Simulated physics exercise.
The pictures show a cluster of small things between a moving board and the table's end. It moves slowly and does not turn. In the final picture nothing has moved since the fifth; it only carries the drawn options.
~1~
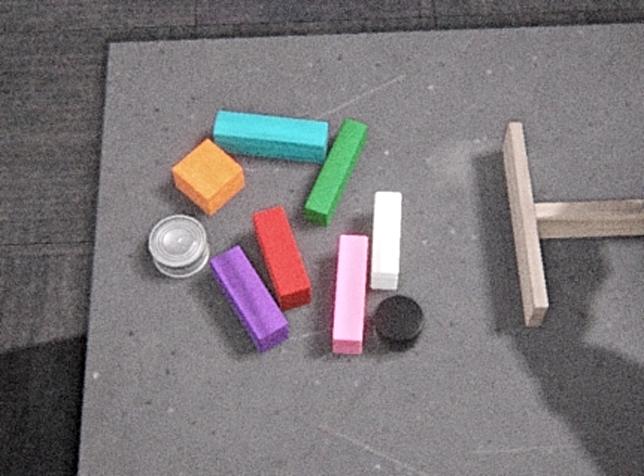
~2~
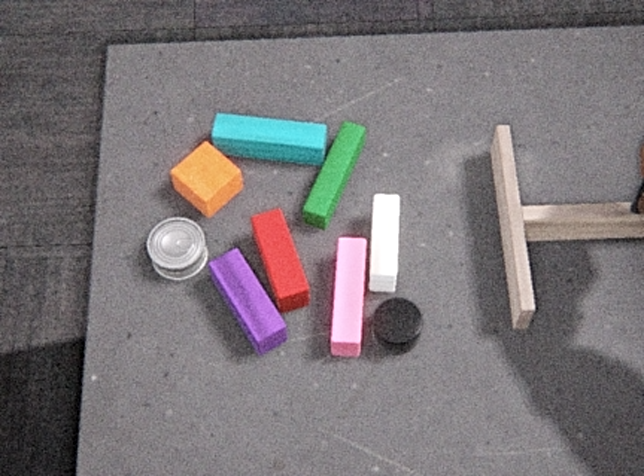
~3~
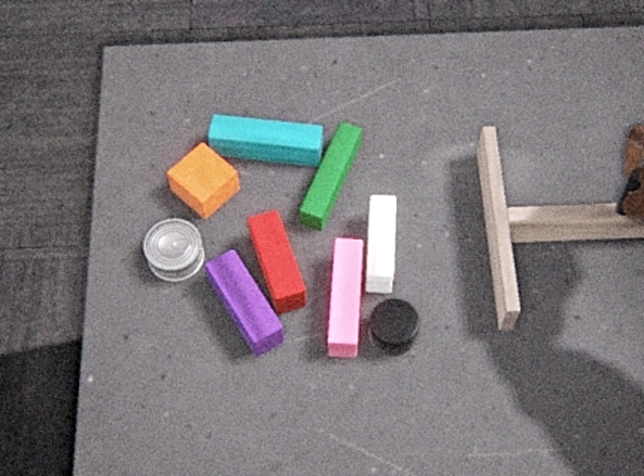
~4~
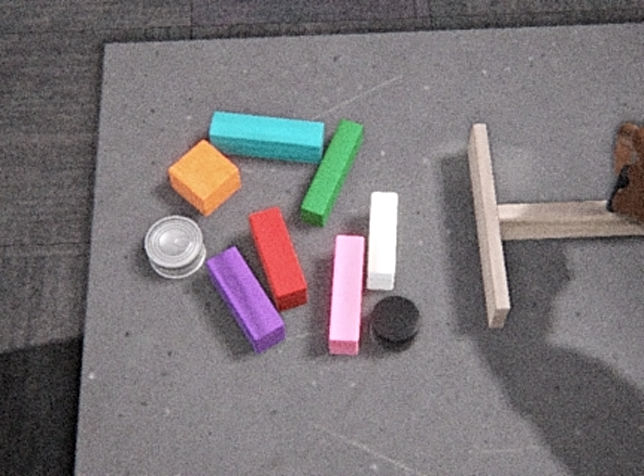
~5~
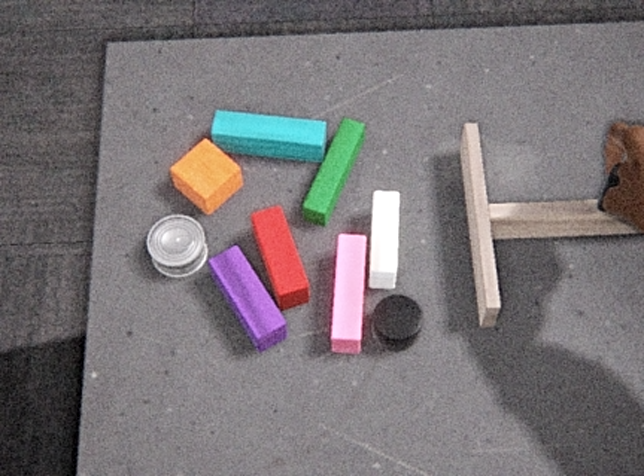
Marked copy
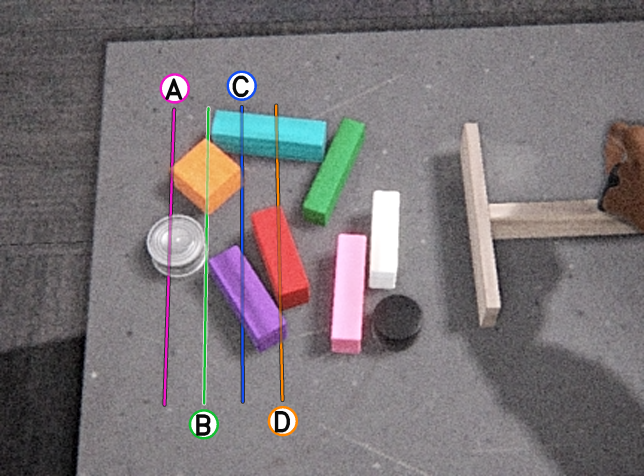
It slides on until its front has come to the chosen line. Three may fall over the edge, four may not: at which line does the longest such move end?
Stop at A.
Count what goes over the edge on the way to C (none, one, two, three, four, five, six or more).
In all, none.
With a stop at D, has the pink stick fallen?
No.
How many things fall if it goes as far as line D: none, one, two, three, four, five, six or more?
In all, none.
On the marked copy, A at (170, 247); B at (206, 245); C at (242, 244); D at (279, 242).
With A. Early on, board (368, 215); black tin (342, 326); pink stick (310, 295).
Further on, board (254, 220); grey tin (136, 241); purple stick (147, 312).
At the end, board (169, 223); purple stick over the edge; grey tin over the edge; two fallen.
As for the rest, B is within the limit but short; C is within the limit but short; D is within the limit but short.
